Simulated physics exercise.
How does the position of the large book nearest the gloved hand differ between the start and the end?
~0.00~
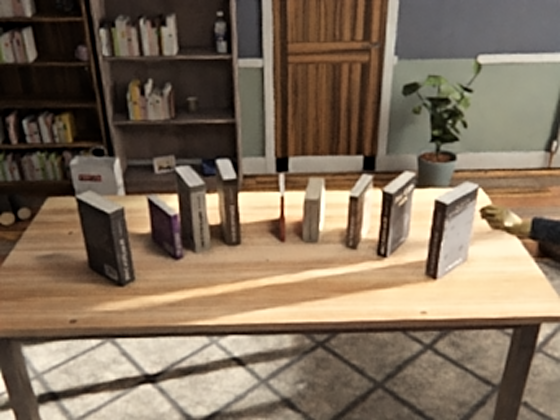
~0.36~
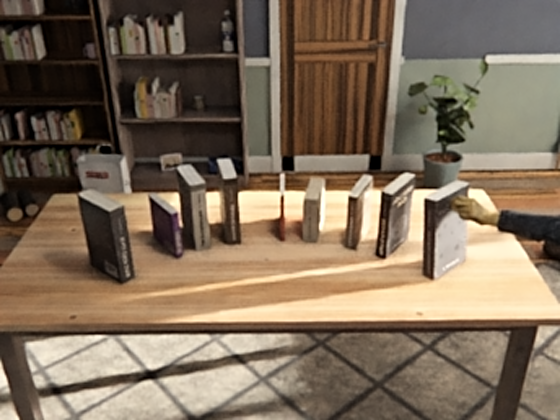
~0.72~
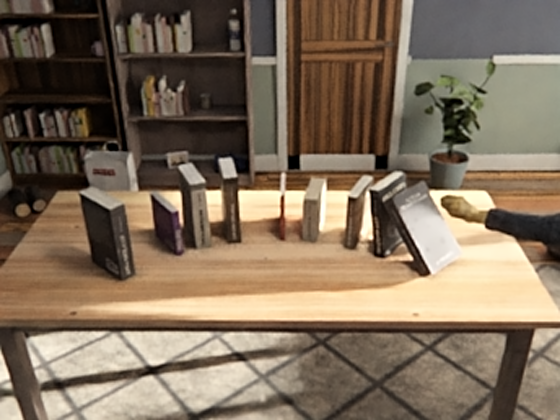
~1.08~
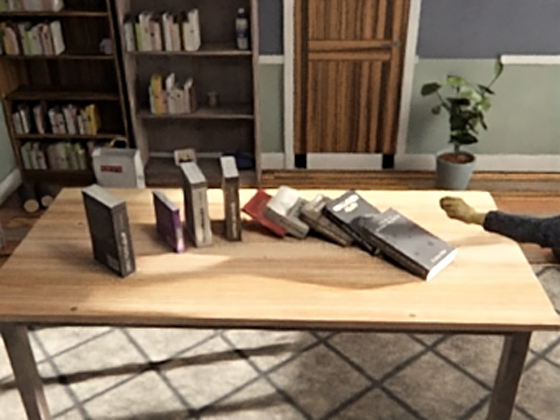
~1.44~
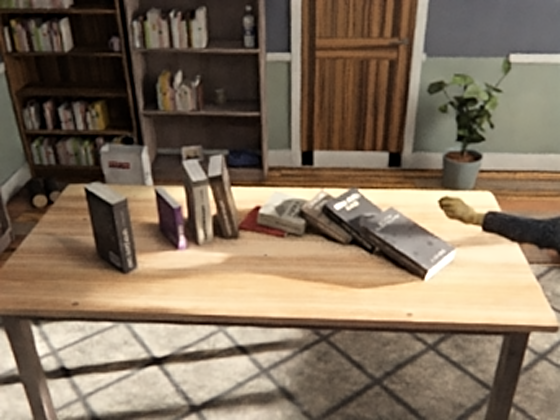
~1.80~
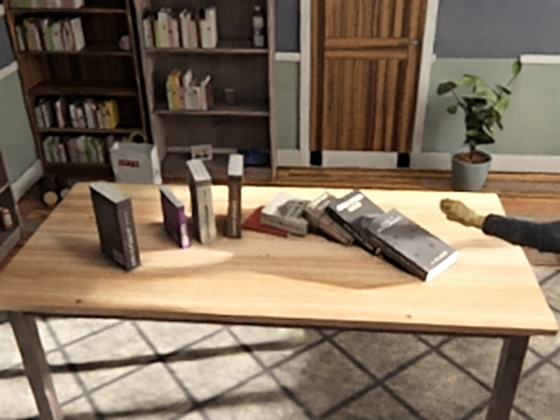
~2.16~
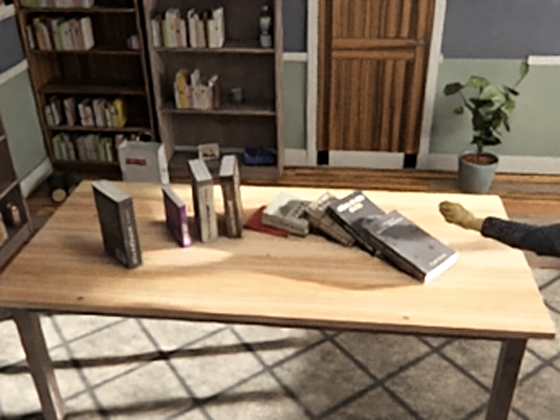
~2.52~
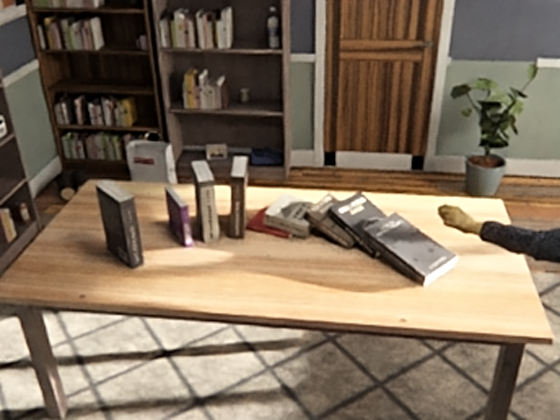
At the start the large book stands upright at the right end of the row. By the end it has fallen to the left and lies on its side against the other toppled books.
